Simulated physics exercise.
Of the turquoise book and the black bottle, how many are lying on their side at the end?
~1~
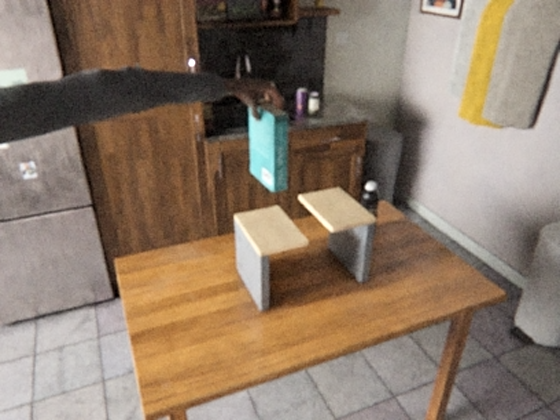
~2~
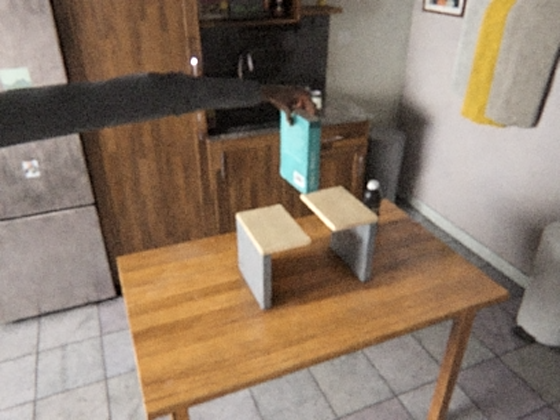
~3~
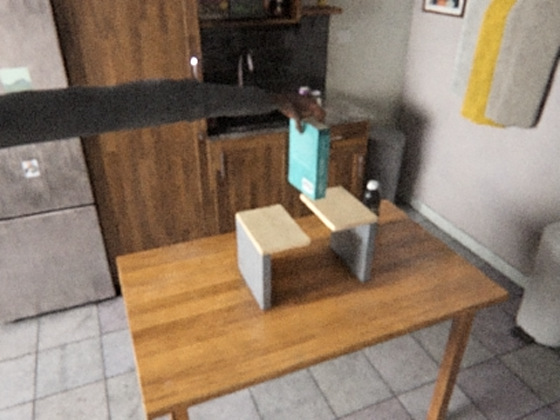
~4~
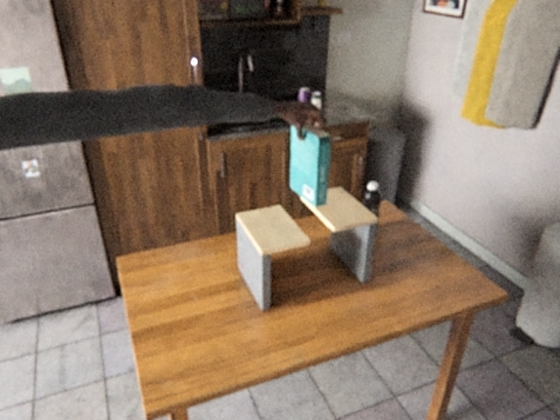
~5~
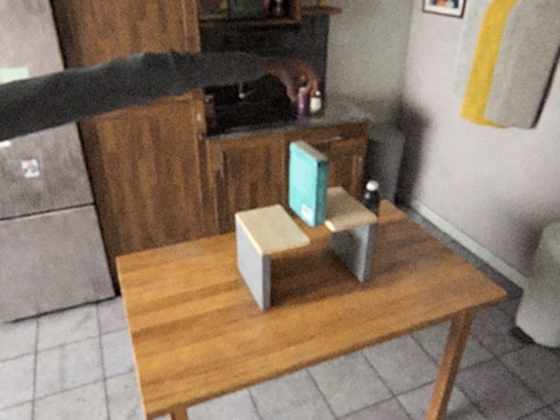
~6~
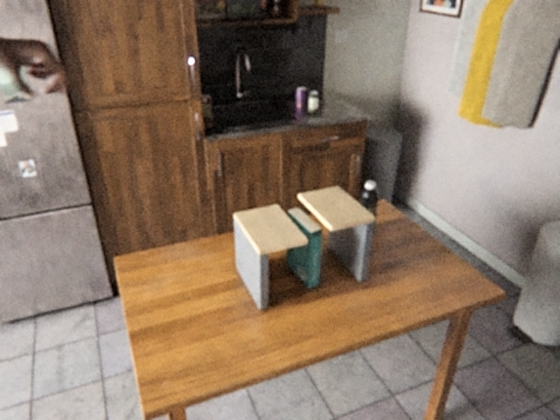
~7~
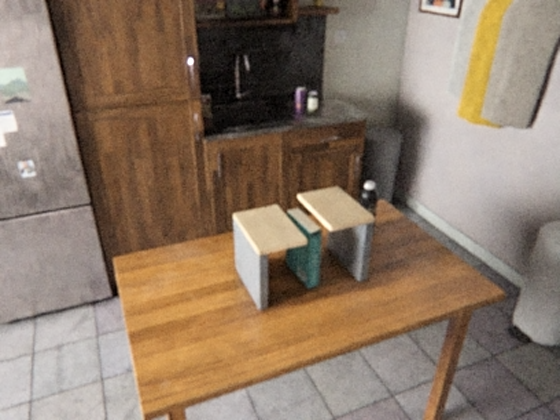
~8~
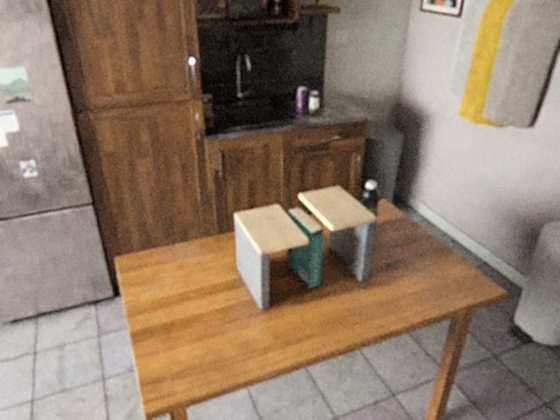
None of them are. The turquoise book stands upright in the gap between the two parts of the stand, and the black bottle is still standing behind it.
Arm lowering a turquoise book over a gapped stand on a wooden table, releasing it and withdrawing as it drops through upright.
